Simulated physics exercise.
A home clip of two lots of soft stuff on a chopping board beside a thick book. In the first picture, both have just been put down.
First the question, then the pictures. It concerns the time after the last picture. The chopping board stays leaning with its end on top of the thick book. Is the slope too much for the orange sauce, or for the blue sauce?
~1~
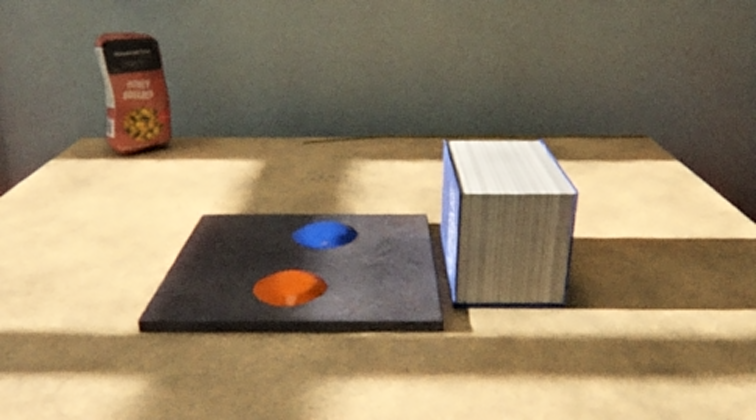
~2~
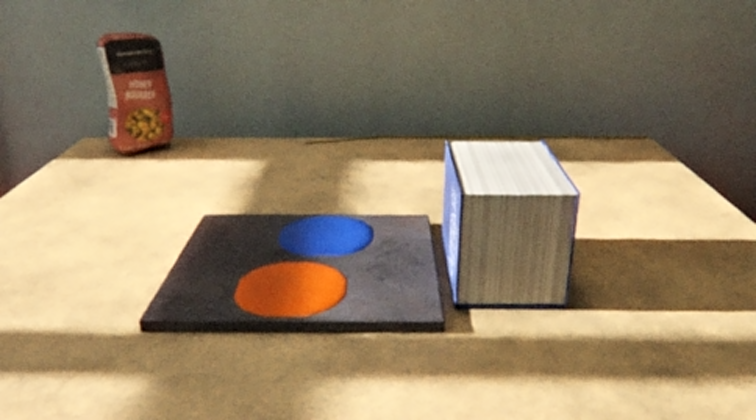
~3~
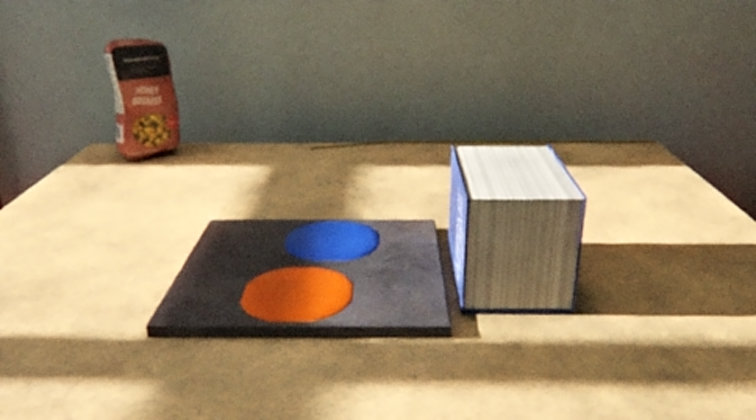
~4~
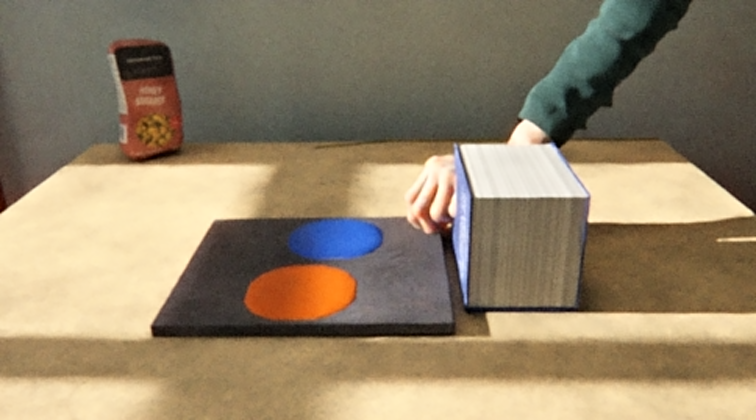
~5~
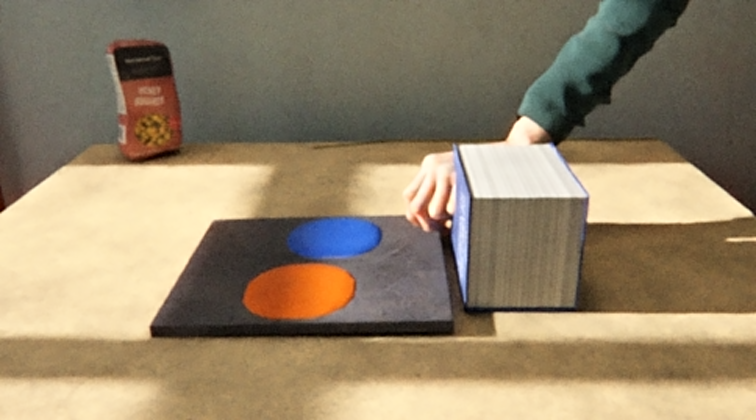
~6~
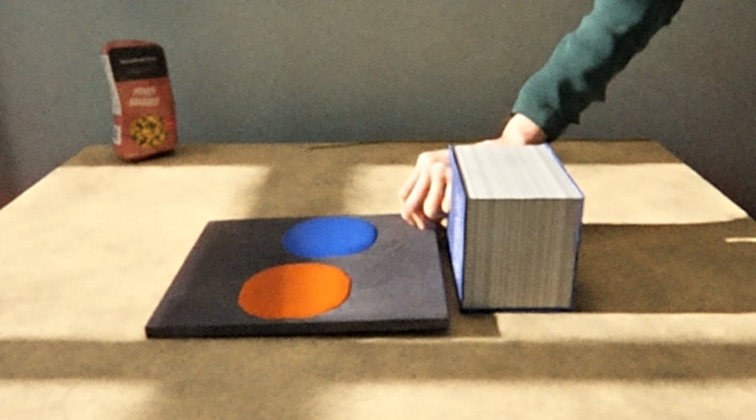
Result: The orange sauce leaves the surface; the blue sauce leaves the surface.
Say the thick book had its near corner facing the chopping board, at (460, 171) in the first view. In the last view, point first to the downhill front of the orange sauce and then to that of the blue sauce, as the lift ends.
In the last picture you'd see them end at (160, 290) and at (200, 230).
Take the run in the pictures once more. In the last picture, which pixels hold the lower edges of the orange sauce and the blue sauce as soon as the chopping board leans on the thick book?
In the last view, the first is close to (158, 293) and the second close to (213, 228).
A moment on, slope about 29°; the orange sauce has crept down a long way; the blue sauce has crept down a long way.
Further on, the orange sauce is dripping off the low end; the blue sauce is dripping off the low end.
When it is over, slope about 29°; the orange sauce is dripping off the low end; the blue sauce is dripping off the low end.
